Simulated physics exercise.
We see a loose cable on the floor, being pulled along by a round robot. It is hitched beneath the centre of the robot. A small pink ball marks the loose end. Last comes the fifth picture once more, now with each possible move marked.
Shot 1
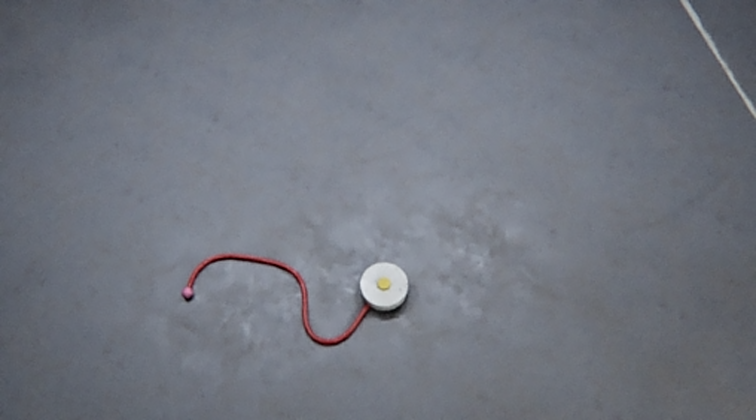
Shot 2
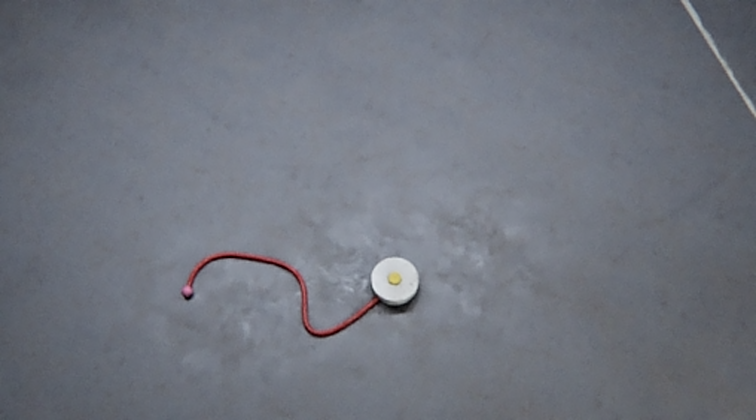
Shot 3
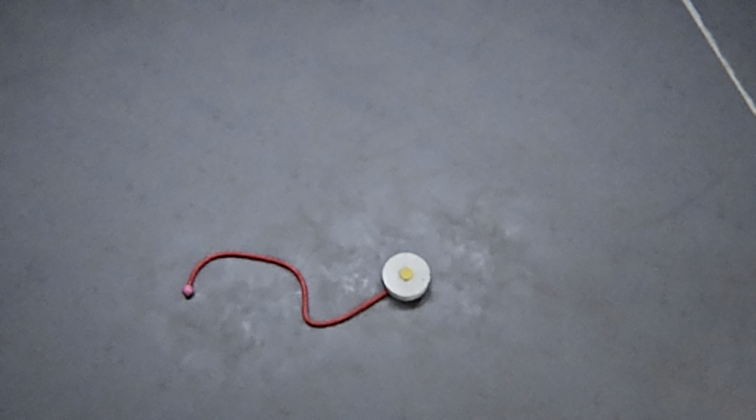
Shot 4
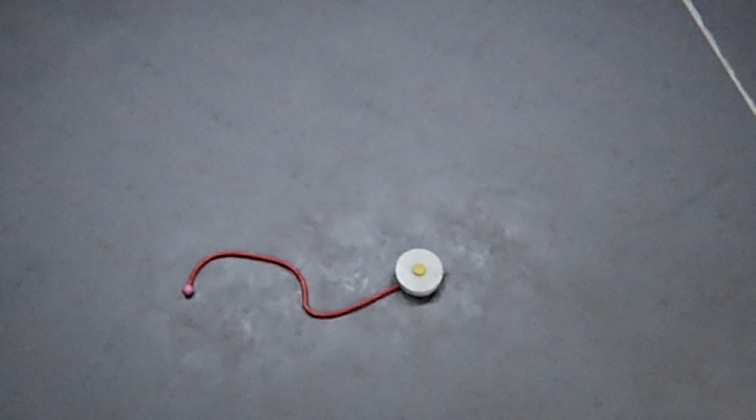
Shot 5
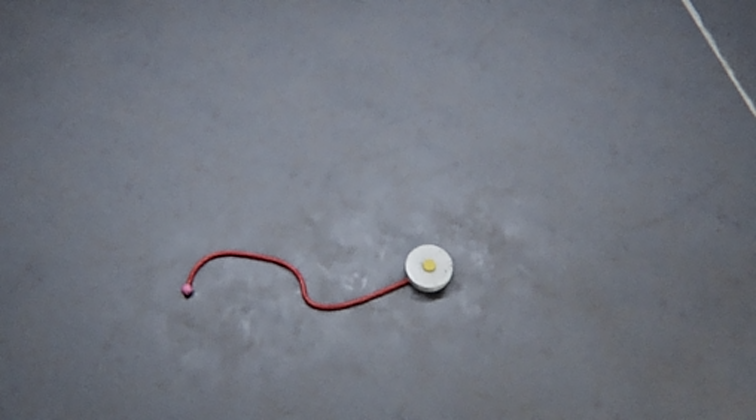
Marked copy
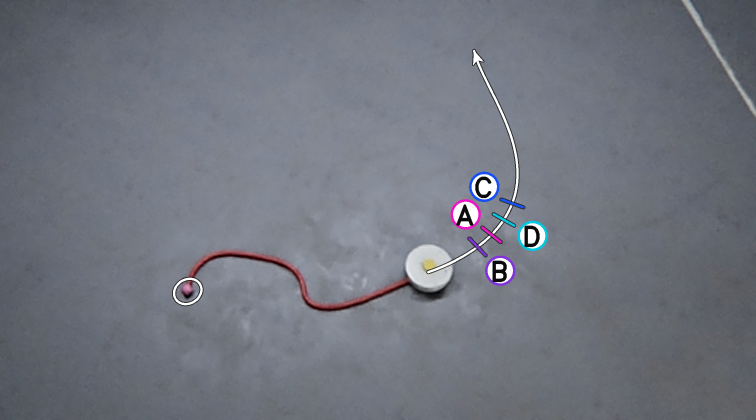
A small round white robot with a yellow dot on top crept to the right and slightly upward across a grey floor, drawing out the near bend of a red cable while its far end barely moved.
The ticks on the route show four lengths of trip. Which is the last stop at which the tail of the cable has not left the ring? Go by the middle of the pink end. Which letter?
At B, and not beyond.
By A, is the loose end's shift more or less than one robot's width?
Less.
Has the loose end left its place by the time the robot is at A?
Yes.
On the marked copy, A at (491, 235); B at (477, 247); C at (512, 203); D at (504, 220); the ring at (188, 291); the route from (428, 272) via (517, 166) to (474, 51).
Following B. Soon after the start, robot (448, 261), middle of the cable (303, 280), free end (187, 290).
Later, robot (465, 252), middle of the cable (316, 271), free end (187, 288).
In the end, robot (479, 243), middle of the cable (331, 266), free end (188, 284); the free end is still in its ring.
As for the rest, A drags the free end to (201, 275); C drags the free end to (236, 269); D drags the free end to (219, 271).
